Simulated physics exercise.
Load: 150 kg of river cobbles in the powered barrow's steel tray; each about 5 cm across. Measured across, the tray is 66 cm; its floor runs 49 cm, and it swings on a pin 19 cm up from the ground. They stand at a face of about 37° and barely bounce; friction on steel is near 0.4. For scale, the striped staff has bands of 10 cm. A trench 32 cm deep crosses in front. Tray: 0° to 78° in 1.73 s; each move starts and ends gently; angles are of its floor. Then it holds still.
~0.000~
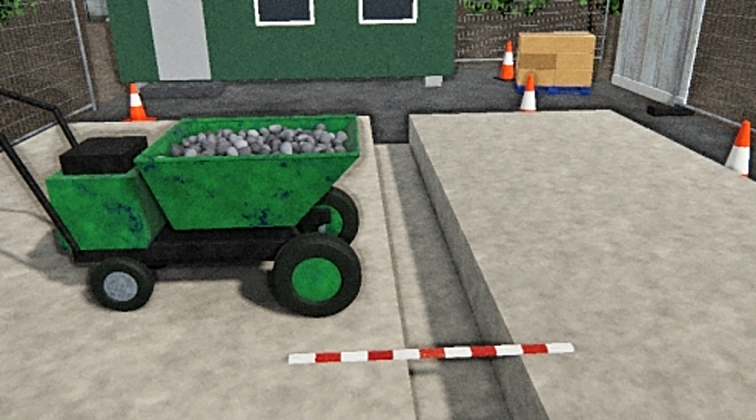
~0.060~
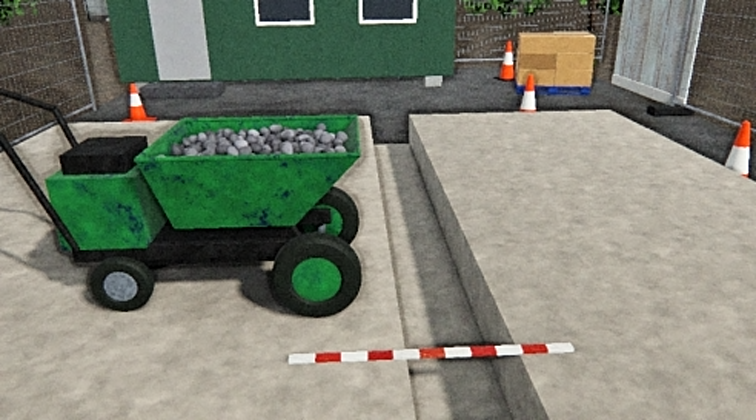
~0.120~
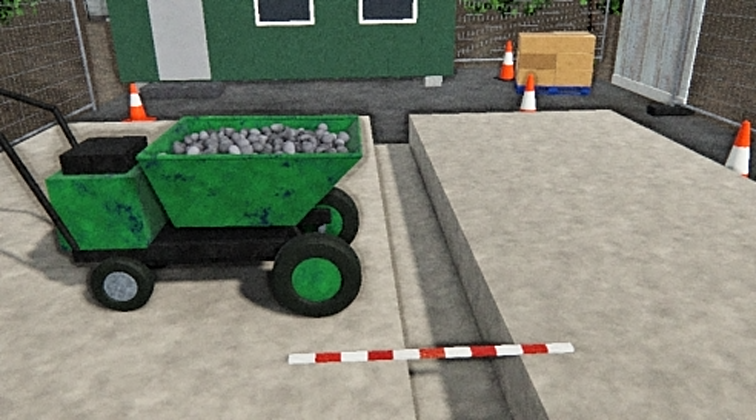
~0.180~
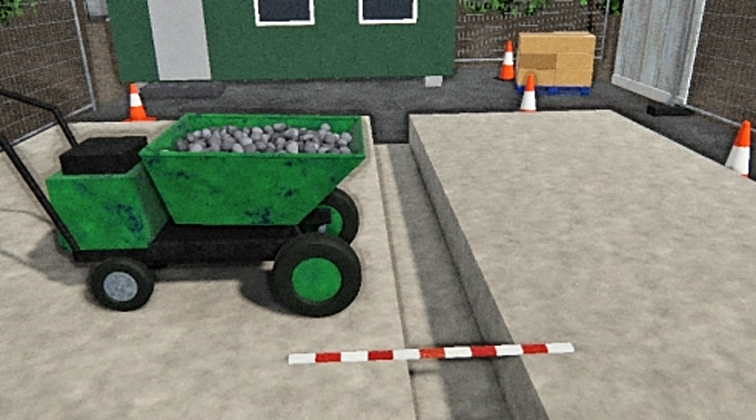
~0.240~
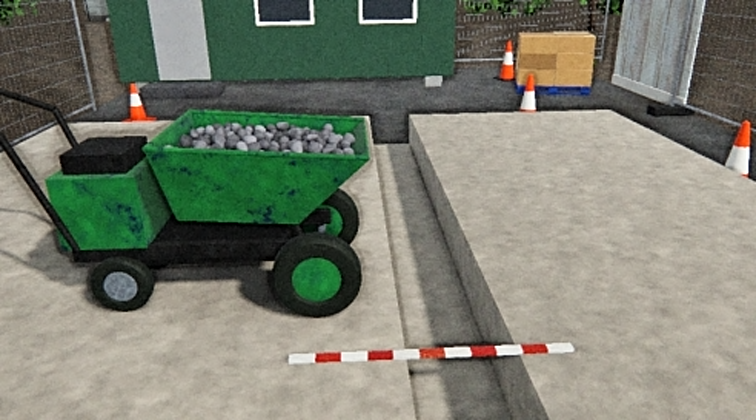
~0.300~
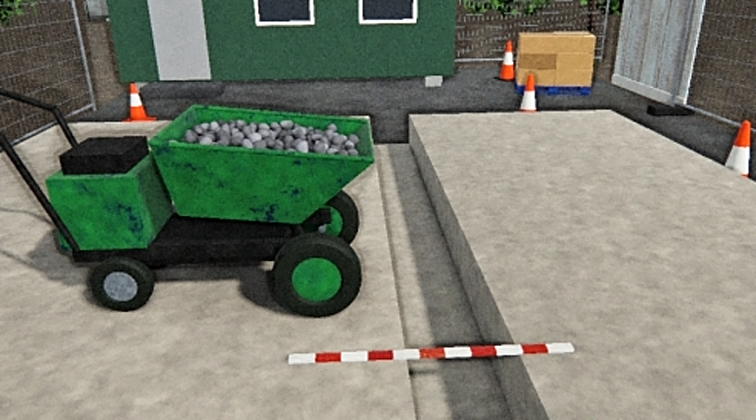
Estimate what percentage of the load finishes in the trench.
Roughly 71 percent.
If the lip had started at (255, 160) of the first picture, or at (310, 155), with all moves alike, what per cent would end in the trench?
Roughly 75 in a hundred from the first, 100 in a hundred from the second.
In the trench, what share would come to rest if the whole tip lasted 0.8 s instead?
Roughly 55% would finish there.
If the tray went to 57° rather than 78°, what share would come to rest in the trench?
It would be near 60 per cent.
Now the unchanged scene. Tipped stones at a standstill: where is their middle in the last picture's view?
Their middle lands near (464, 313).
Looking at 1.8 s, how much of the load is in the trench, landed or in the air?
About 50 per cent by then.
After 1.3 s the floor is at 66°; 95 % in the tray, 5 % in the trench; the foremost stones are at (475, 245).
After 1.8 s the floor is at 78°; 24 % in the tray, 50 % in the trench, 26 % past the trench; the foremost stones are at (612, 279).
After 2.2 s the floor is at 78°; 3 % in the tray, 68 % in the trench, 29 % past the trench; the foremost stones are at (660, 274).
After 4.1 s the floor is at 78°; 0 % in the tray, 71 % in the trench, 29 % past the trench; the foremost stones are at (673, 274).
